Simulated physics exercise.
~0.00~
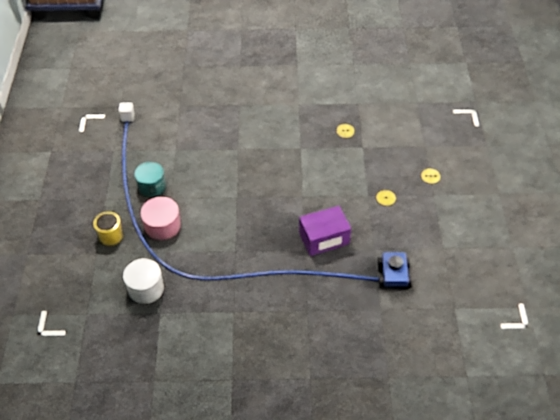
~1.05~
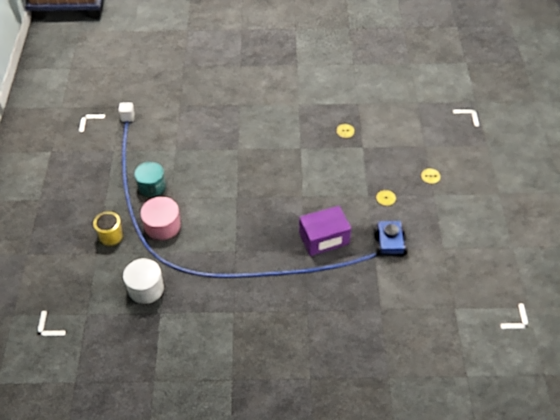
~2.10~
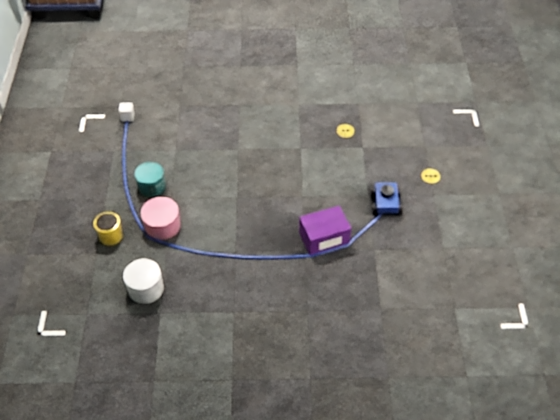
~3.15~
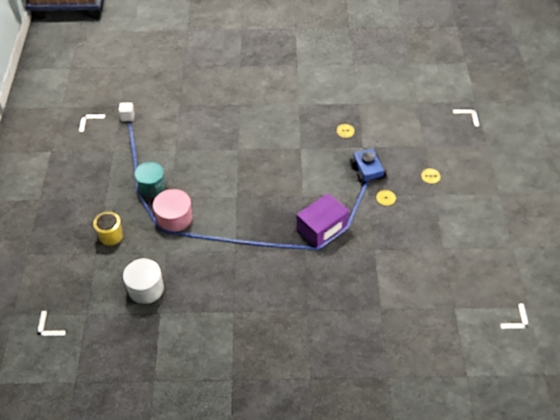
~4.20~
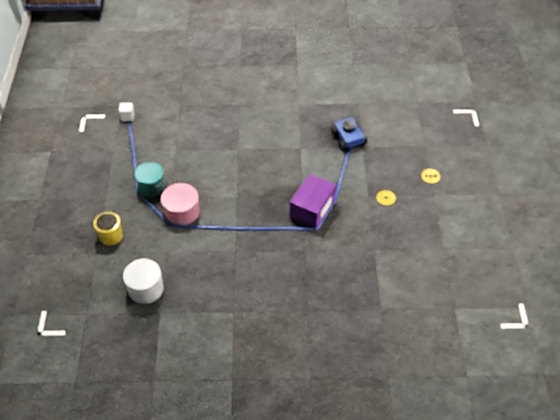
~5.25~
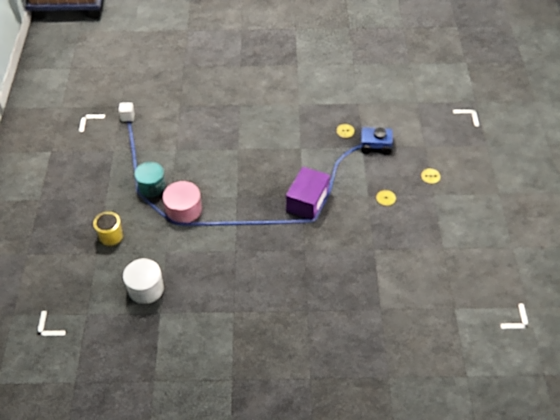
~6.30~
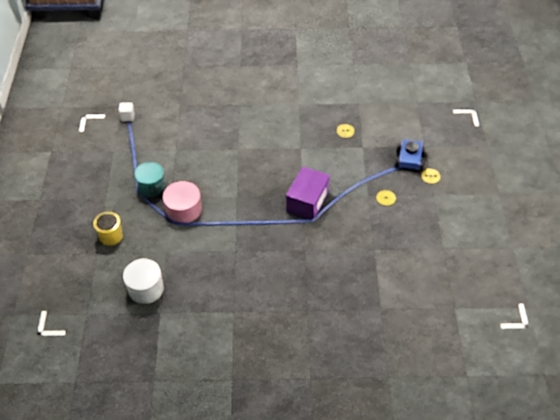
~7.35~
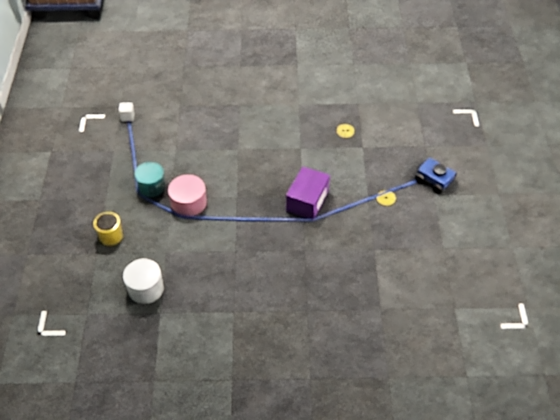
On a grey tiled floor, a blue cart pulls its lead, dragging a purple box and pink tub, and ends at right.
